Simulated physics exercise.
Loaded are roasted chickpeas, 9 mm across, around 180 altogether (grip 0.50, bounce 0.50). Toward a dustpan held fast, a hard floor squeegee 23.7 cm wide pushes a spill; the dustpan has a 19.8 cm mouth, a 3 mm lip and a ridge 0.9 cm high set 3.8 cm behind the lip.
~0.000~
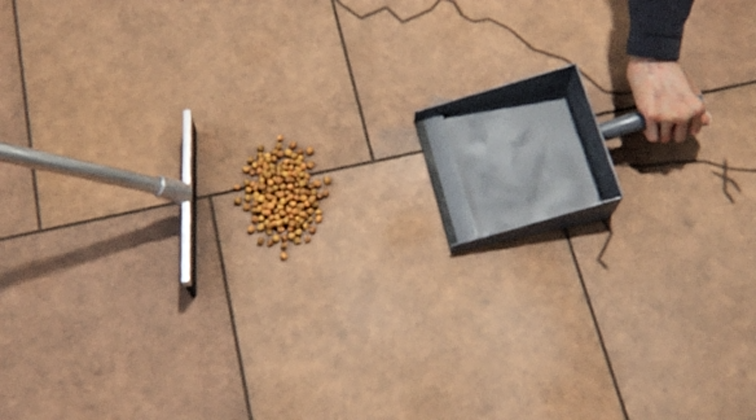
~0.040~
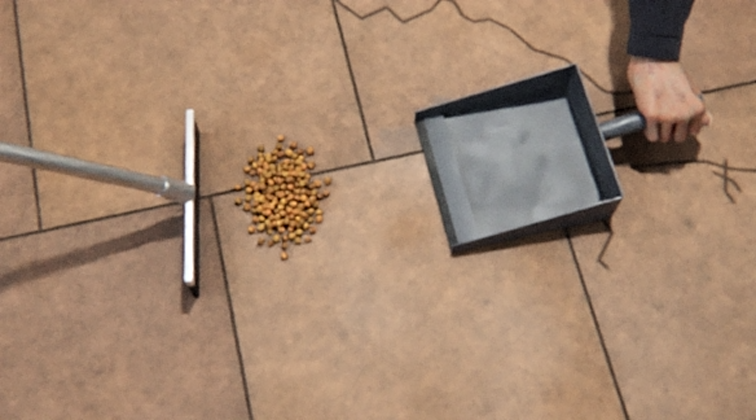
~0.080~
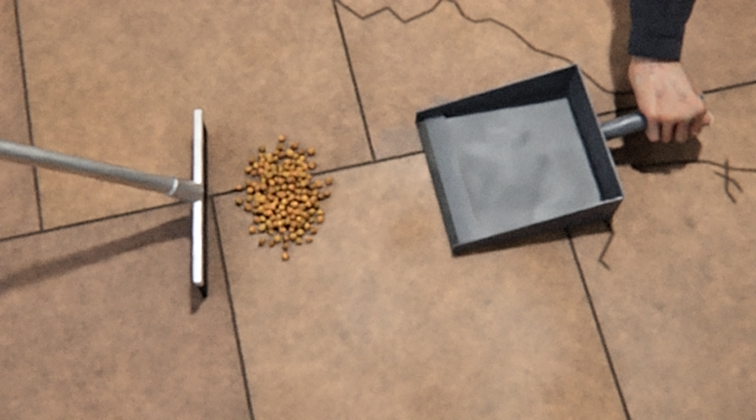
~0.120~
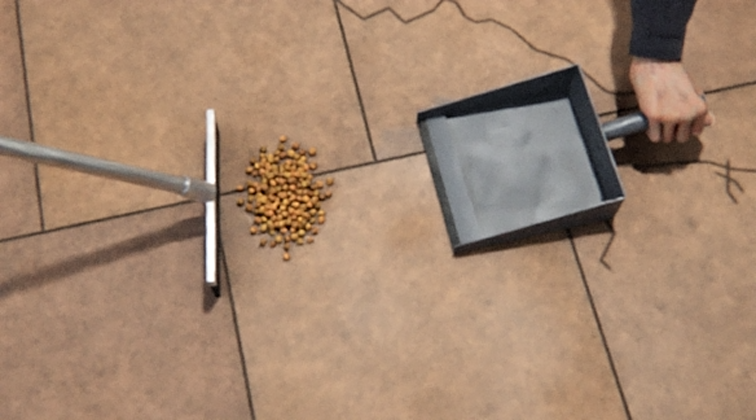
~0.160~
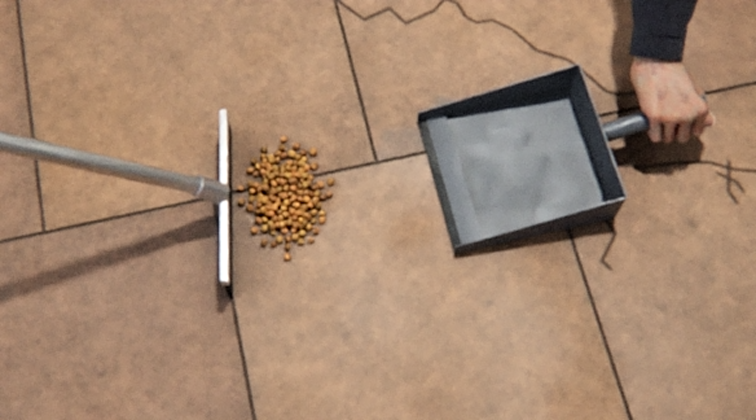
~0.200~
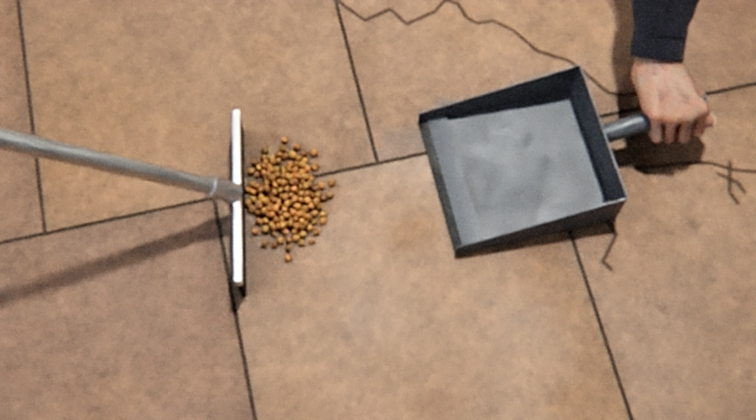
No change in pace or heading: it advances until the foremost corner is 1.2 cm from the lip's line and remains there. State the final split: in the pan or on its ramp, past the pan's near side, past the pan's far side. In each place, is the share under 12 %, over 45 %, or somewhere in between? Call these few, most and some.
I would put it this way: Pan some, near side few, far side few.
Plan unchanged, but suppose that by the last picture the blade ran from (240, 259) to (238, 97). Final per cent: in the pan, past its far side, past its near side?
Final per cent - pan 5, far 25, near 0.
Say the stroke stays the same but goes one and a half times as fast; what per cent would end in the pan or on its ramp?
Then near 40 in a hundred.
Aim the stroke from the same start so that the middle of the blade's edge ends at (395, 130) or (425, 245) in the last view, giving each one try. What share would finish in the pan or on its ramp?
First try around 10 %, second try around 35 %.
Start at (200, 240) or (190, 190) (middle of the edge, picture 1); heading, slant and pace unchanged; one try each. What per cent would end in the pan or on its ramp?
35 and 25 per cent, roughly.
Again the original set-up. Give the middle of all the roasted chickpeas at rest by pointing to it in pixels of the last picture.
Close to pixel (436, 193).
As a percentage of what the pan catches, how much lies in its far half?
Roughly 50 in a hundred.
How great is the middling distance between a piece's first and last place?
That distance is close to 20 cm.
After 0.49 s, middle of the blade 15 cm from the lip; 0 % over the lip, far side 5 %, near side 0 %.
Then, at 0.68 s, middle of the blade 8 cm from the lip; 0 % over the lip, far side 0 %, near side 0 %.
After 0.99 s, middle of the blade 3 cm from the lip; 35 % over the lip, far side 5 %, near side 5 %.
At rest (1.7 s), pan 35 %, near side 5 %, far side 5 %, in front of the lip or behind the blade 55 %.
